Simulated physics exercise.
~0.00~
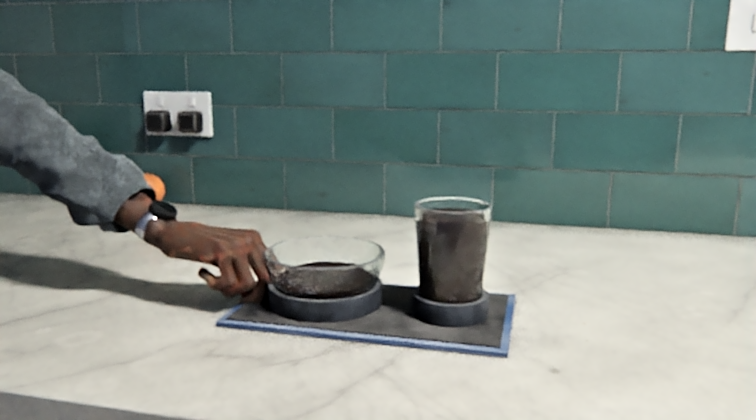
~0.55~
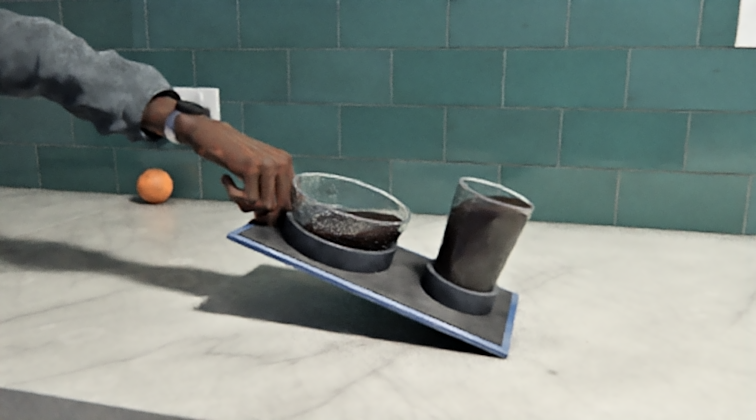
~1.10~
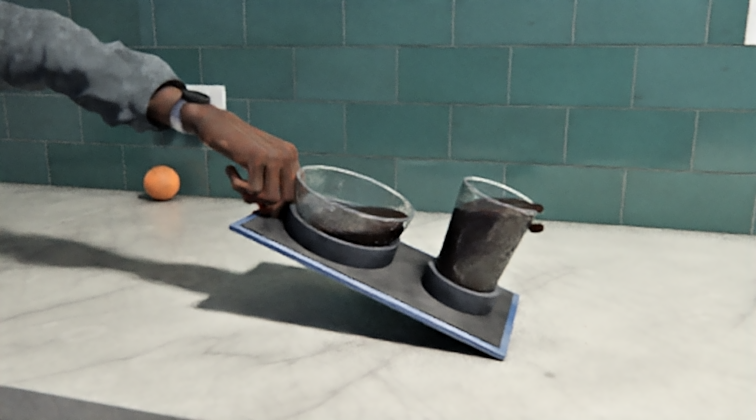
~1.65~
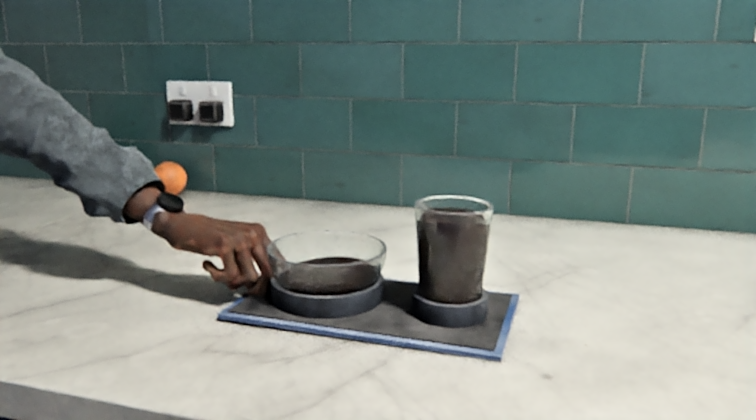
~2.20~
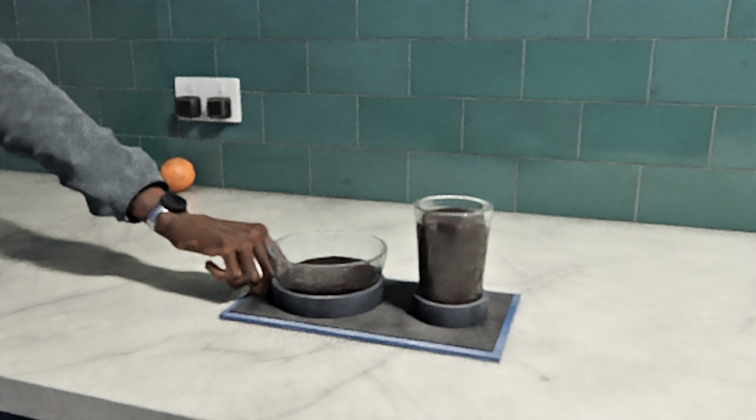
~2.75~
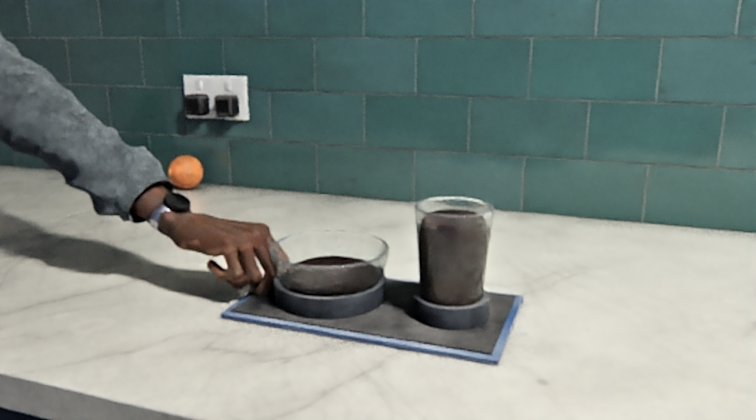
Hand tilting a tray holding a bowl and slim glass of dark liquid, the glass spilling over its rim, then lowering it flat.
